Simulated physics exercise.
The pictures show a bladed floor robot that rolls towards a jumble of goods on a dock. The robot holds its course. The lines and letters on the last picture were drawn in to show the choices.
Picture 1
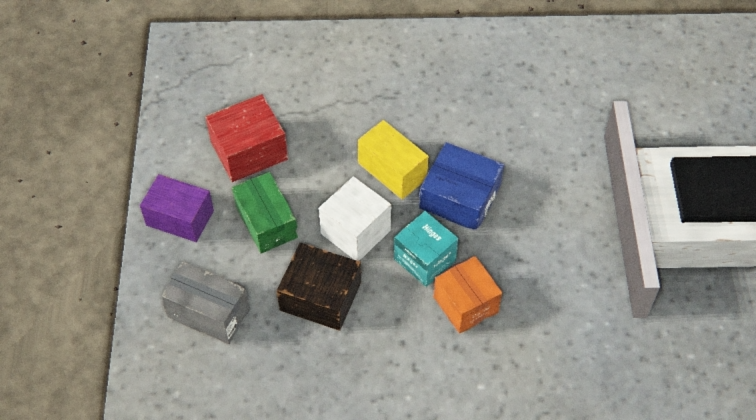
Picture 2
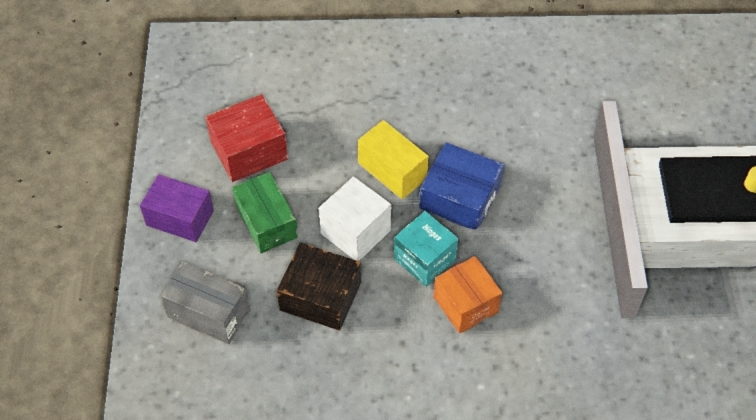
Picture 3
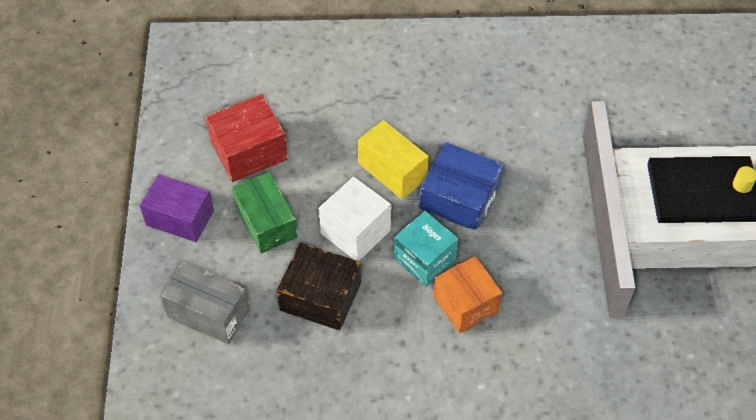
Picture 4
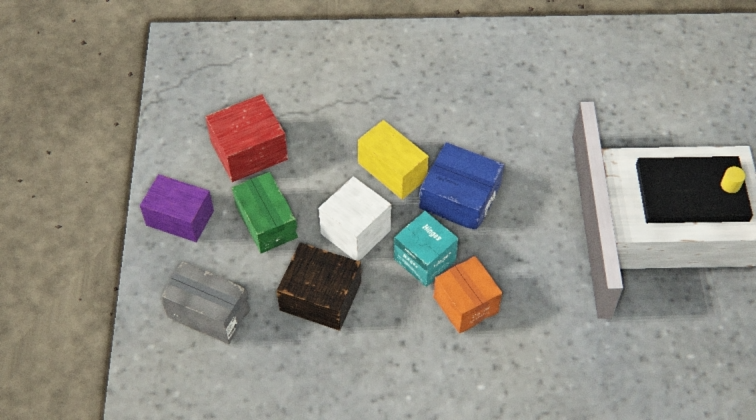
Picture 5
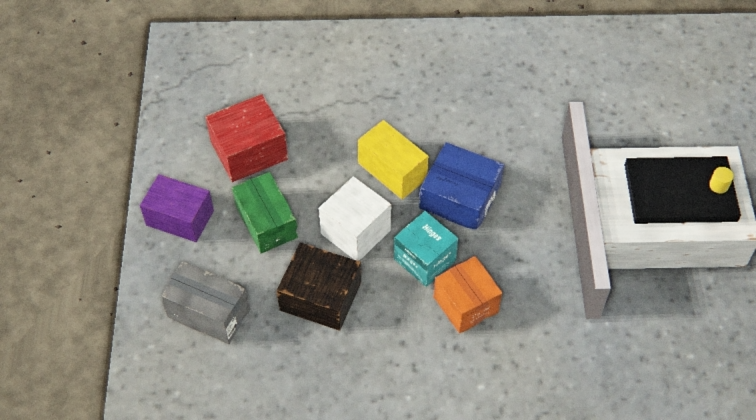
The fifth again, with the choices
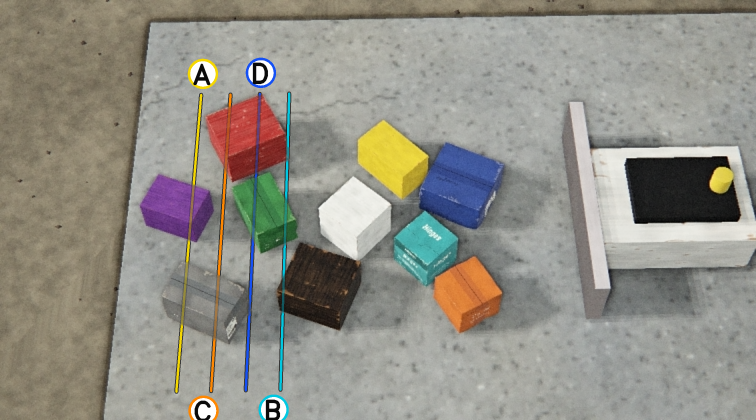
On a concrete dock, a bladed robot rolls slowly left near ten still, colourful boxes.
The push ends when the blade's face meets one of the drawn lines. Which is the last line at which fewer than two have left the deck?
At B, and not beyond.
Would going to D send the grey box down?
By then, yes.
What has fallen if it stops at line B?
The purple crate.
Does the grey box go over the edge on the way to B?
No.
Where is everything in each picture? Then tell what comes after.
Turquoise box (425, 249); green box (265, 213); yellow crate (393, 159), in the first frame.
Robot (709, 188); red crate (248, 138), in the second frame.
Robot (697, 188); blue box (462, 186), in the third frame.
Robot (685, 188); black crate (319, 286), in the fourth frame.
Robot (674, 189); white crate (355, 219); turquoise box (425, 249); green box (265, 213), in the fifth frame.
On the copy, A at (190, 231); B at (285, 229); C at (222, 230); D at (253, 230).
On B. First, robot (564, 190); orange parcel (444, 293); yellow crate (373, 161).
Then, robot (454, 192); green box (224, 218); white crate (265, 232).
Finally, robot (373, 194); purple crate over the edge; grey box (122, 309); one fallen.
By contrast, A drops six; C drops four; D drops three.
